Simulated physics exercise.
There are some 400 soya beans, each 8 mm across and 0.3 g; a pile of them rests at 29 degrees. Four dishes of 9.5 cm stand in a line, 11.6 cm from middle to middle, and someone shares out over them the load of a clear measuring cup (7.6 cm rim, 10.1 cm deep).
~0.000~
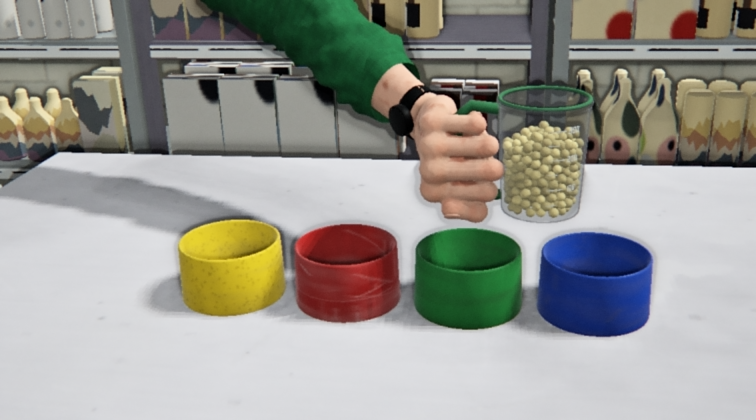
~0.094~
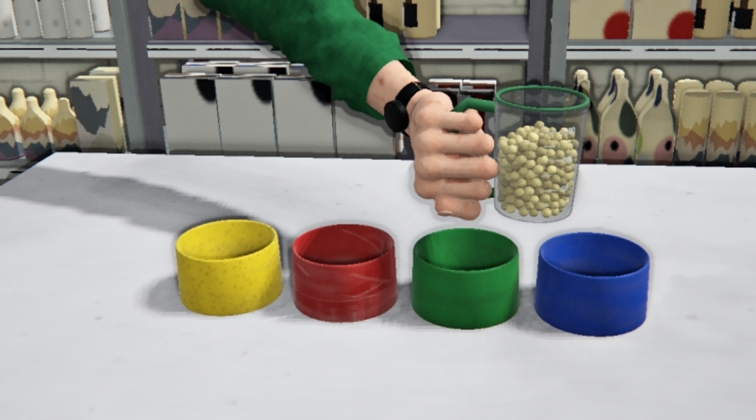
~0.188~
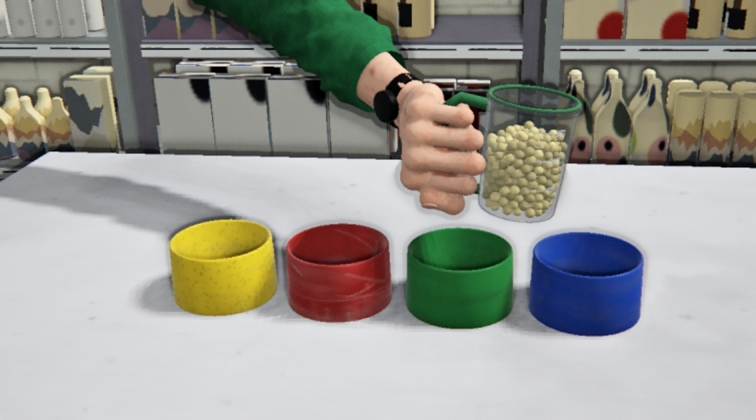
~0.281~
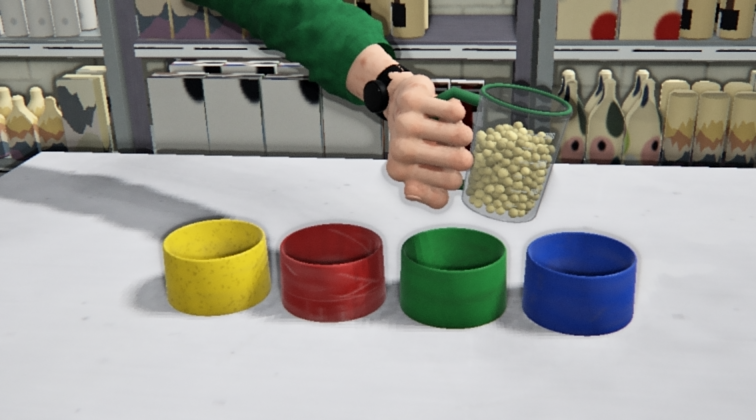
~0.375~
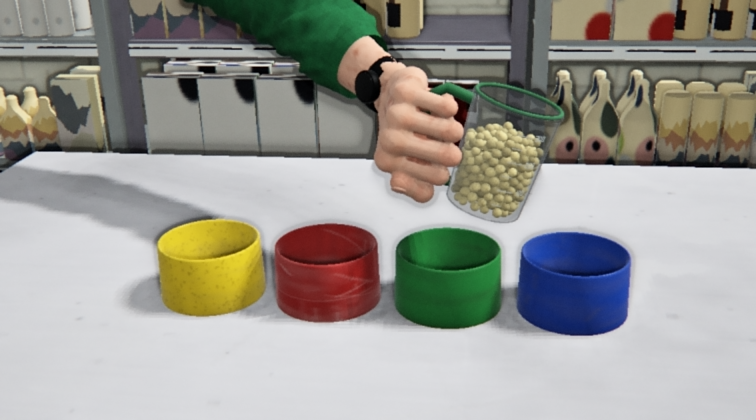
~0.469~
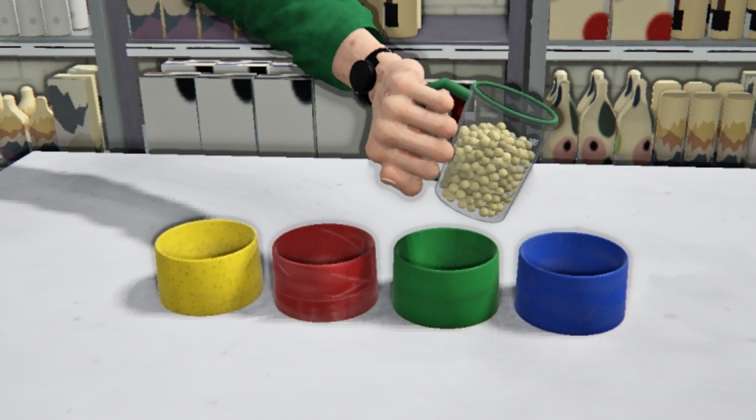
On a white table in front of stocked shelves, a hand in a green sleeve holds a clear cup of pale beans upright behind yellow, red, green and blue dishes. The hand gradually tilts the cup to the right while shifting it slightly left, as the view drifts a little and the beans stay inside.
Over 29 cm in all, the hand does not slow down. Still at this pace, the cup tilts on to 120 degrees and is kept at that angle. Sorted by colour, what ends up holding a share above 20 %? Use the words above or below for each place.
Red: Below; blue: Below; green: Above; yellow: Below; counter: Below.
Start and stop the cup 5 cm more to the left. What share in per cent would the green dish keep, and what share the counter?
The green one would get 30 and the counter 50.
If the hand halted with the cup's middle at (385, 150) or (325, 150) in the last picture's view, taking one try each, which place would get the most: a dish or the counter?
Most goes to: Green, then green.
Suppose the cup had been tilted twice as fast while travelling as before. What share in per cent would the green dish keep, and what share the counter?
Shares: Green dish 40, counter 50.
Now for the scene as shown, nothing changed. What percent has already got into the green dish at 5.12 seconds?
Share at that time: Approx. 100 per cent.
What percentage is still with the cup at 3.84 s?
Roughly 0 per cent.
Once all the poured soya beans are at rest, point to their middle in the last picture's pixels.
I'd put it at about (443, 278).
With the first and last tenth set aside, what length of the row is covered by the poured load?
That stretch measures near 6 centimetres.
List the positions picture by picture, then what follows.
In the first picture, cup at (542, 154), tilt 0 degrees, lip at (591, 99), moved 0.0 cm; middle of the pieces at (544, 169); blue dish at (596, 254); green dish at (468, 249); red dish at (346, 245); yellow dish at (229, 240).
In the second picture, cup at (537, 154), tilt 2 degrees, lip at (587, 100), moved 0.2 cm; middle of the pieces at (539, 169).
In the third picture, cup at (525, 154), tilt 7 degrees, lip at (579, 104), moved 0.8 cm; middle of the pieces at (525, 169).
In the fourth picture, cup at (512, 154), tilt 11 degrees, lip at (570, 109), moved 1.3 cm; middle of the pieces at (511, 169).
In the fifth picture, cup at (501, 154), tilt 16 degrees, lip at (562, 114), moved 1.9 cm; middle of the pieces at (498, 169).
In the sixth picture, cup at (492, 154), tilt 21 degrees, lip at (556, 119), moved 2.4 cm; middle of the pieces at (488, 168); blue dish at (573, 254); green dish at (446, 249); red dish at (324, 244); yellow dish at (206, 240). The cup turns about 50 degrees a second and travels 6 cm a second.
Then, at 2.49 s, tilt 120 degrees; cup holds 15 %, green 85 %.
After 3.84 s, tilt 120 degrees; cup holds 0 %, green 100 %.
Then, at 5.12 s, tilt 120 degrees; cup holds 0 %, green 100 %.
By 5.4 s all is still; red 0 %, blue 0 %, green 100 %, yellow 0 %, counter 0 %.
